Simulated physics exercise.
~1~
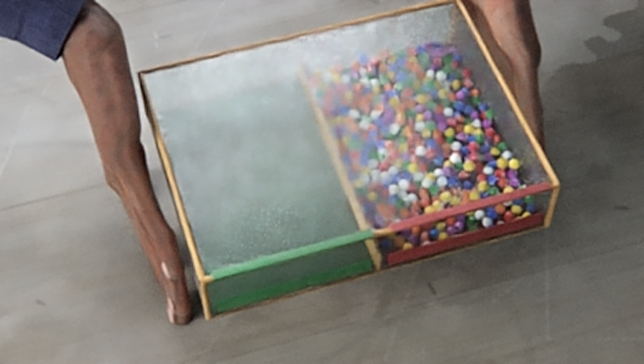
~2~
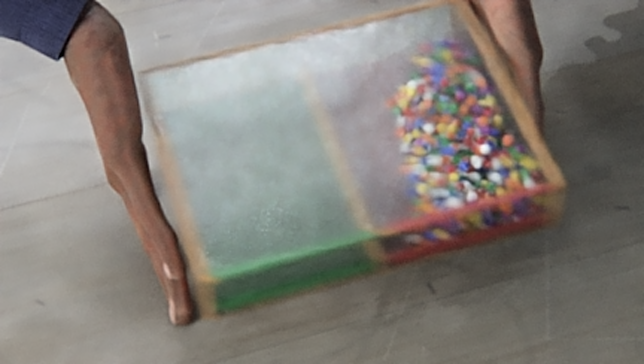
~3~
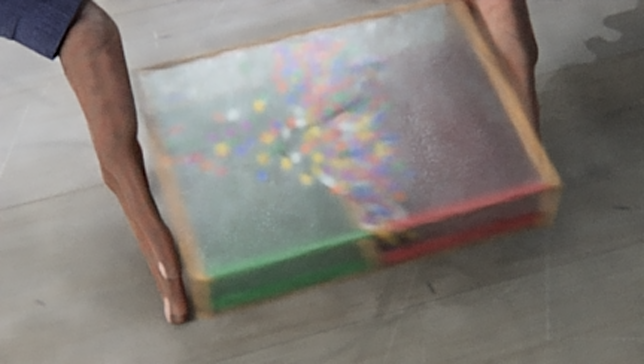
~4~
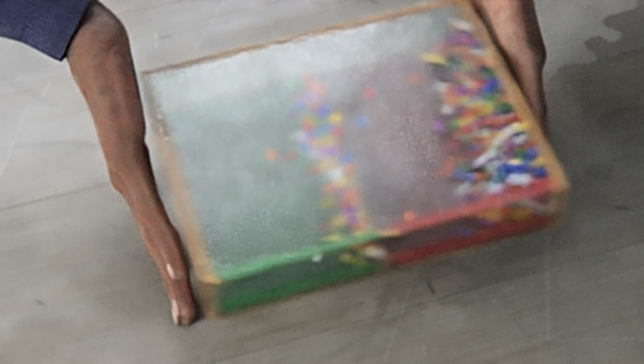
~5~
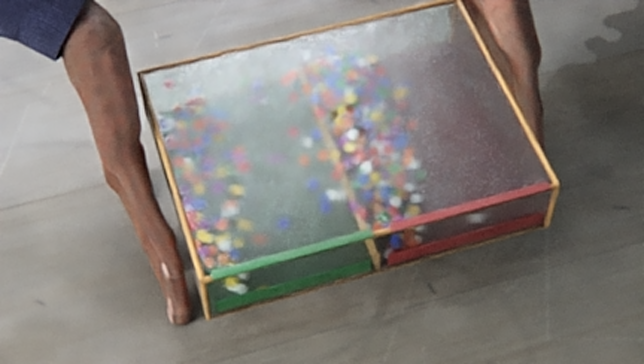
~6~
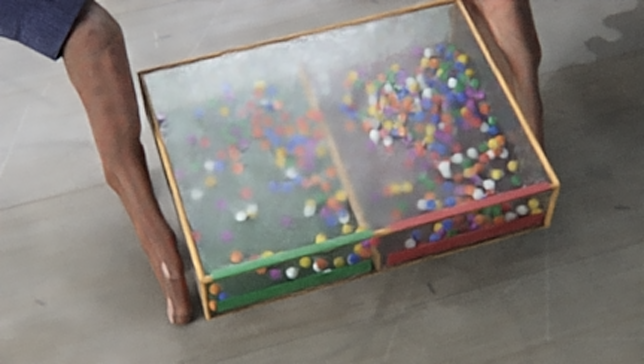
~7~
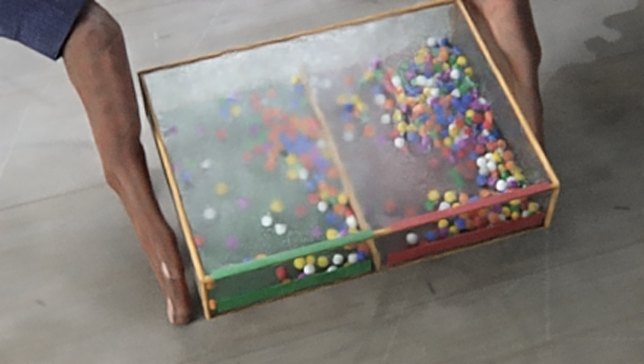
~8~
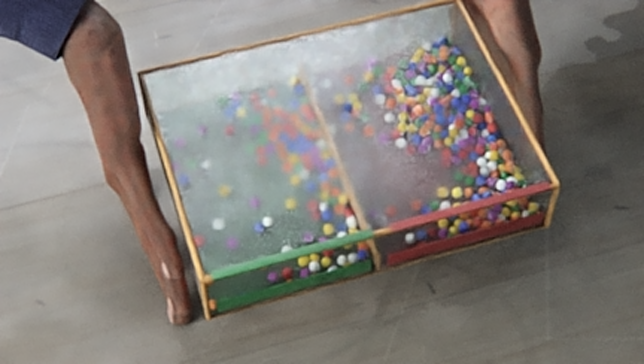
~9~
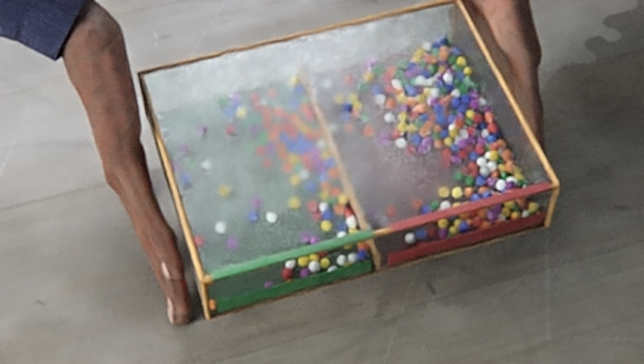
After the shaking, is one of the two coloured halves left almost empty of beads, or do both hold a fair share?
Both halves hold a fair share of the beads, with the larger part lying in the red half and a smaller part in the green.
